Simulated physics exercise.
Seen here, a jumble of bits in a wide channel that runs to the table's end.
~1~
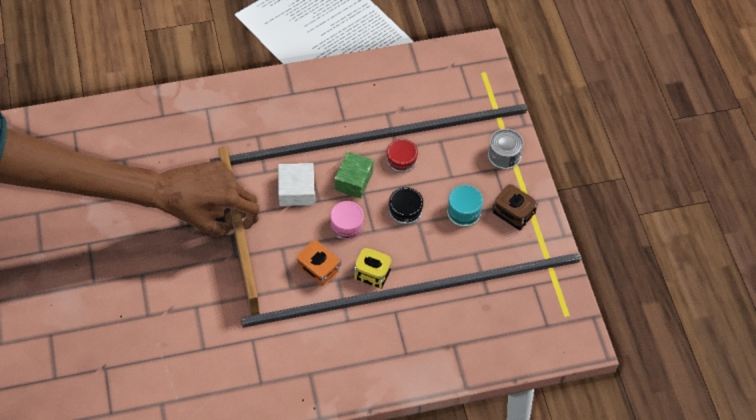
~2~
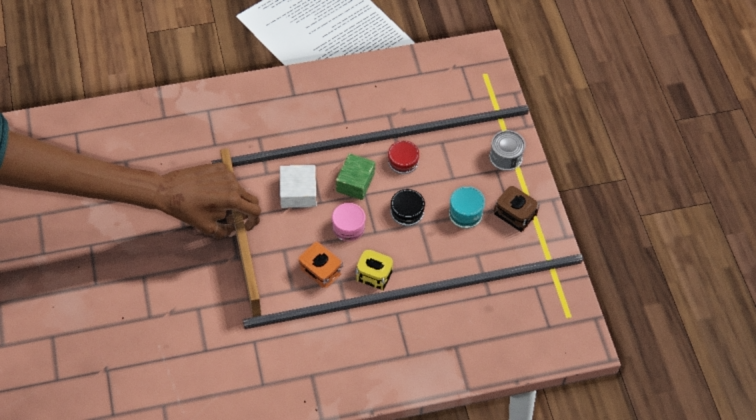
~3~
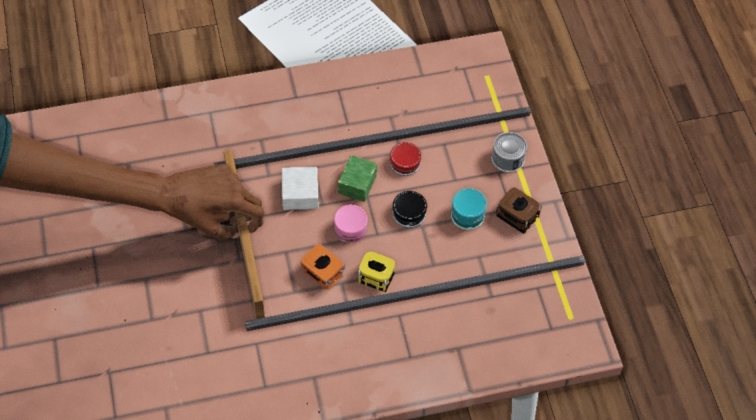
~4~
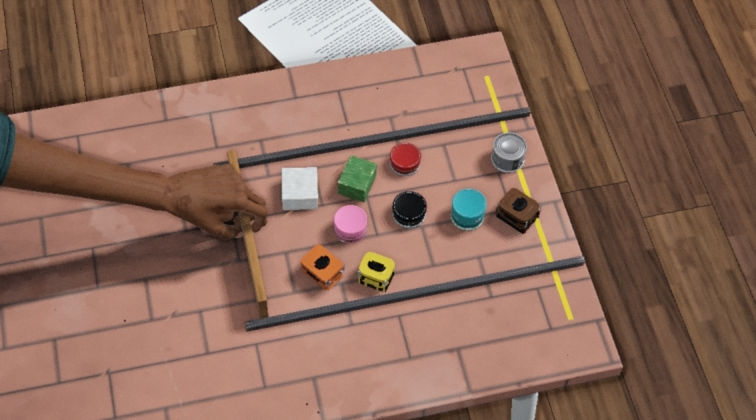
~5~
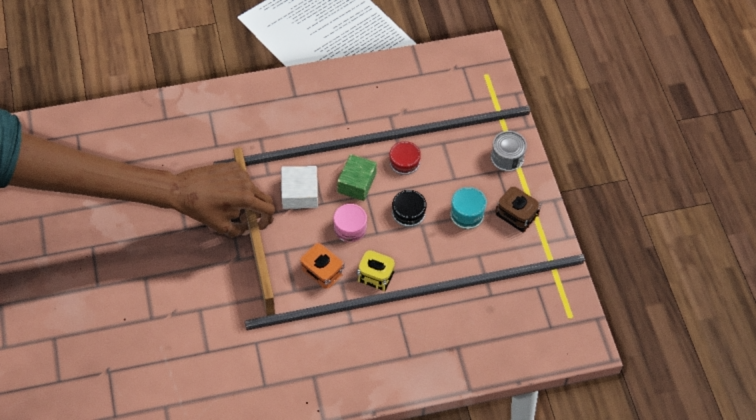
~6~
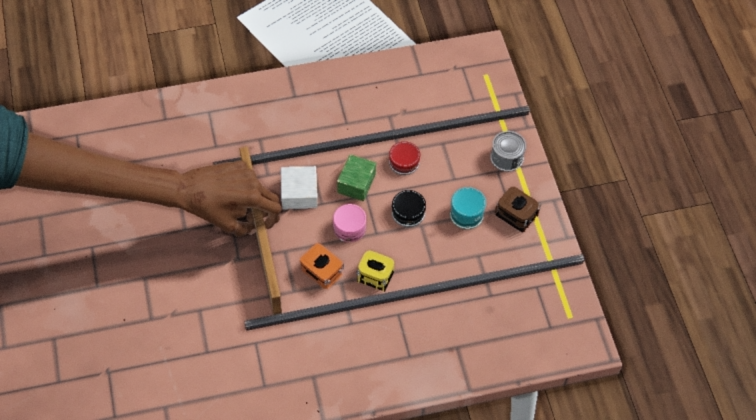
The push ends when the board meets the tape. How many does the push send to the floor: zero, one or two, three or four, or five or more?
Here the number that fall off is five or more.
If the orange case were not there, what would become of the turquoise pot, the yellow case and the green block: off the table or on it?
The turquoise pot holds on, the yellow case does not fall, the green block is lost.
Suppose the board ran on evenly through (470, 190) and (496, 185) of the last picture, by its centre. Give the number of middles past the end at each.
Past the end: 0 and 3.
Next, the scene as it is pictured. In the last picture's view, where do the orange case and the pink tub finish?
First (554, 226), then (541, 181).
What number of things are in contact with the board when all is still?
That makes 3.
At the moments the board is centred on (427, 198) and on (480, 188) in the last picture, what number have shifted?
The counts are 9 and 10.
Soon after, none off yet; grey pot at rest near (508, 151); brown case at rest near (518, 209); turquoise pot at rest near (468, 208).
After that, none off yet; grey pot displaced a little near (526, 154); brown case moving near (527, 210); turquoise pot displaced a little near (487, 211).
In the end, the number that fall off is five or more; gone, yellow case, green block, black pot, red pot, turquoise pot, brown case and grey pot.
